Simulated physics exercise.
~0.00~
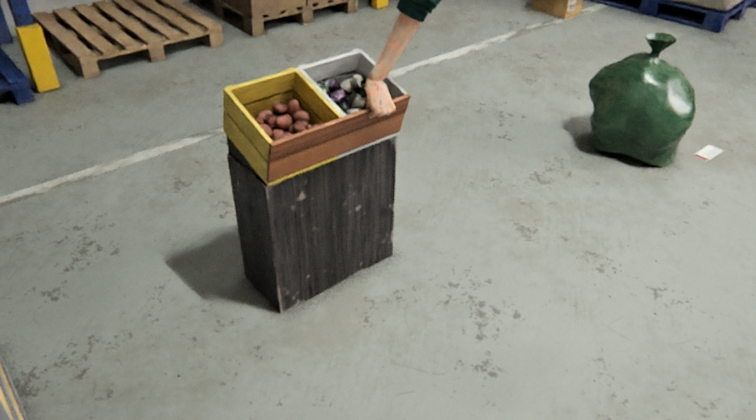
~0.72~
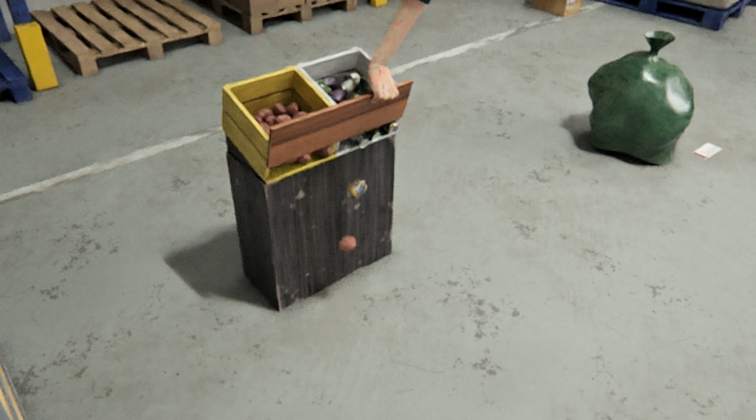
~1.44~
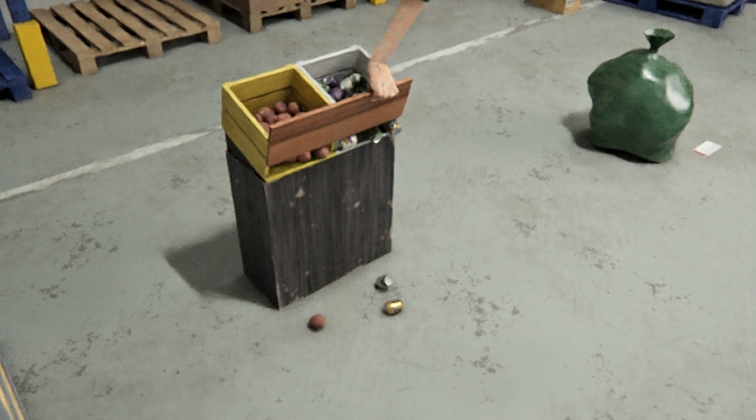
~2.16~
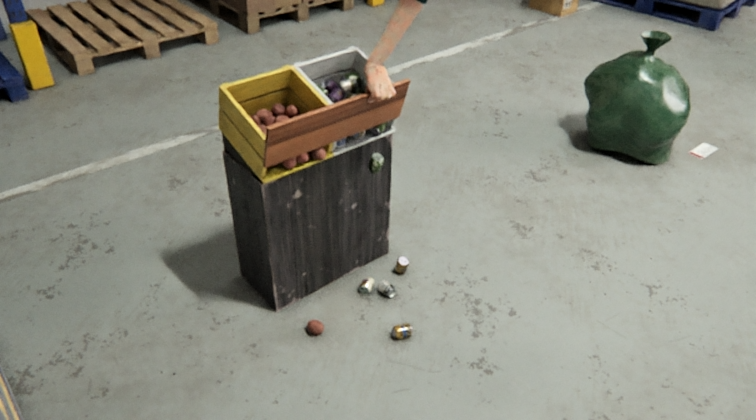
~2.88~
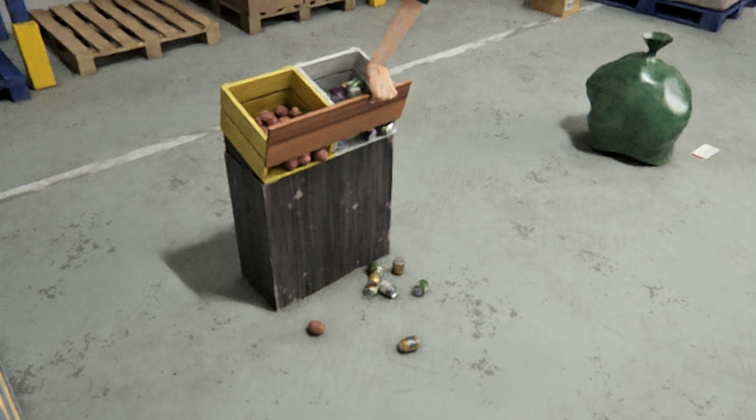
A hand reaches in from the top and holds the brown sliding gate across the front of two small hoppers, yellow on the left with red potatoes and white on the right with mini cans. They sit on a dark wooden block on a grey warehouse floor, seen from above by a slightly swaying camera, with pallets behind and a green sack at right. The hand raises the gate a little, and a potato and a can drop down the block's front. More cans follow, landing near its base. Finally, several cans and one potato lie on the floor, most potatoes still inside.
